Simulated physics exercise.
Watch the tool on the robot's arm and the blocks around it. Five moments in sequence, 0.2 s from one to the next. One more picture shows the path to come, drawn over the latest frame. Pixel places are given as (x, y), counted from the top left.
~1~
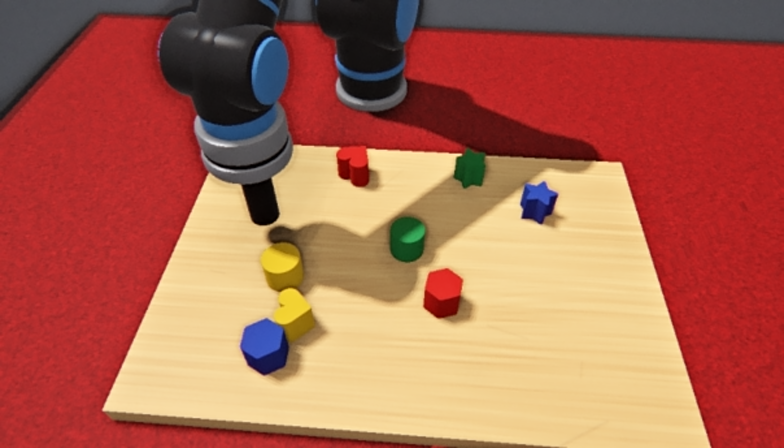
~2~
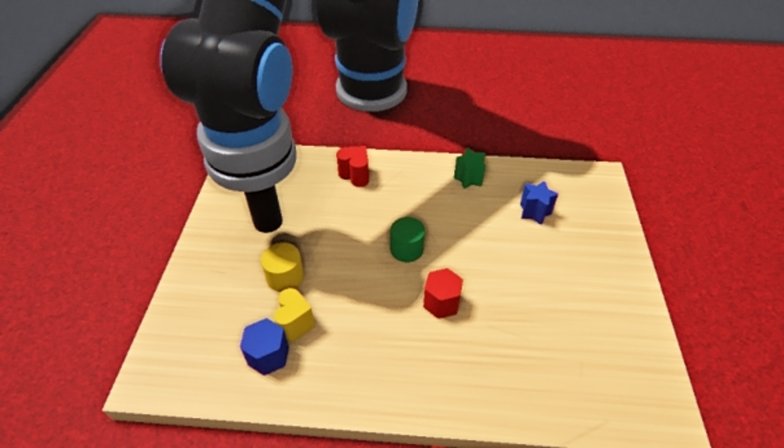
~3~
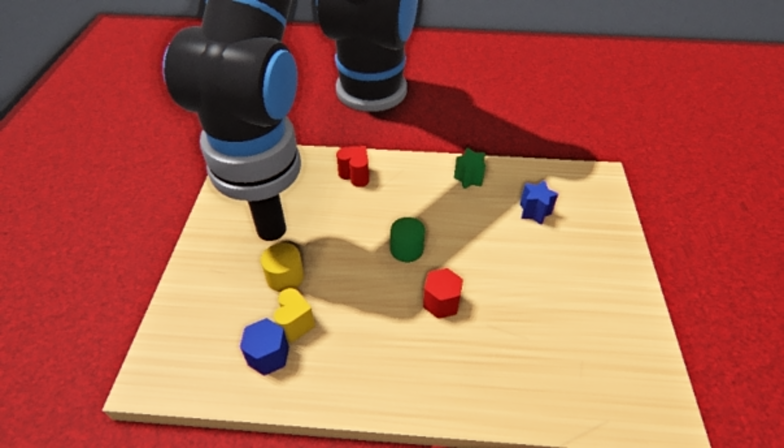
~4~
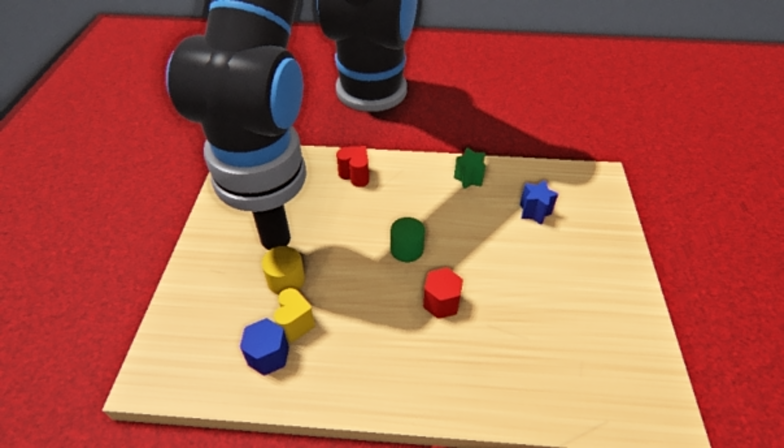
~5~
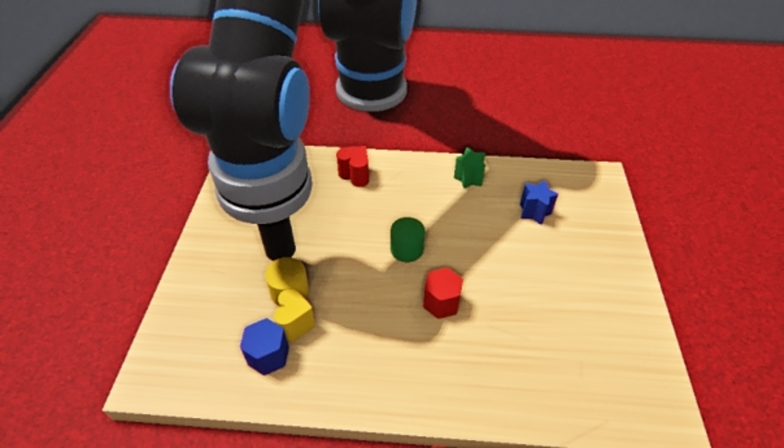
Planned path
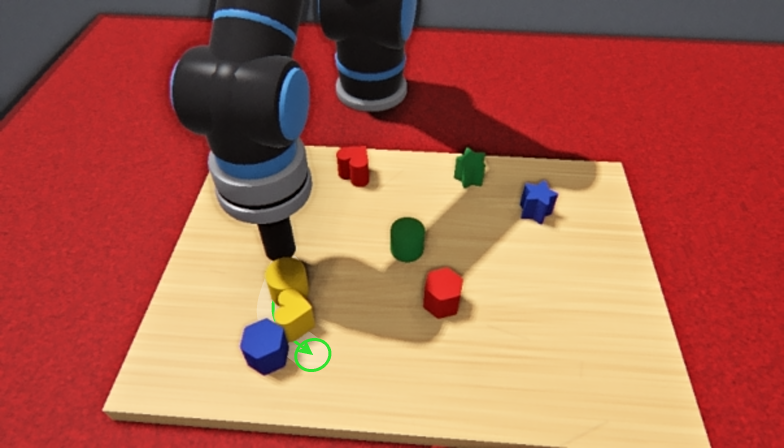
On a wooden board set on a red surface, a robot arm lowers its black tool toward a yellow circular block among scattered coloured blocks, then nudges it slightly toward the yellow heart-shaped block while the others stay still.
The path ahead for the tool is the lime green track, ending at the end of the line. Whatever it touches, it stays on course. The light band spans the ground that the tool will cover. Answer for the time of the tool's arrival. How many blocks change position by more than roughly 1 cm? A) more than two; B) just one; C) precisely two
The correct letter is A.
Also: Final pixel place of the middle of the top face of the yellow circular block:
The spot you're after is about (346, 322) in the image.
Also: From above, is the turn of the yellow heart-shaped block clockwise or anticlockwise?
That block twists clockwise.
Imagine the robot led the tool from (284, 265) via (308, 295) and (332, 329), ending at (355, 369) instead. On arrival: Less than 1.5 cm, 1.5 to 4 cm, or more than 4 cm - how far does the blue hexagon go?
Net shift: Below 1.5 cm.
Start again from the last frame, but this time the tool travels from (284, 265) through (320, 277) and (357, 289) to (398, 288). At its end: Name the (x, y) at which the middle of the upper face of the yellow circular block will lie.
At pixel (303, 286).
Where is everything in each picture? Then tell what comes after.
The first frame shows tool tip at (265, 216); block tops, blue hexagon at (262, 337); yellow circular block at (280, 257); yellow heart-shaped block at (291, 306).
The second frame shows tool at (268, 223); blocks unchanged.
The third frame shows tool at (272, 230); blocks unchanged.
The fourth frame shows tool at (276, 240); yellow circular block at (281, 260).
The fifth frame shows tool at (281, 251); blue hexagon at (262, 337); yellow circular block at (285, 272); yellow heart-shaped block at (291, 306).
Path on the board, from (284, 265) through (274, 298) and (282, 331) to (313, 355).
The first path, step by step. One third of the way, tool at (270, 285); blue hexagon at (261, 341); yellow circular block at (295, 298); yellow heart-shaped block at (308, 327), turned 45° clockwise.
Two thirds of the way, tool at (279, 317); blue hexagon at (261, 347), turned 20° clockwise; yellow circular block at (315, 316); yellow heart-shaped block at (326, 345), turned 65° clockwise.
At the end, tool at (310, 341); blue hexagon at (266, 355), turned 55° clockwise; yellow circular block at (346, 322); yellow heart-shaped block at (340, 357), turned 90° clockwise.
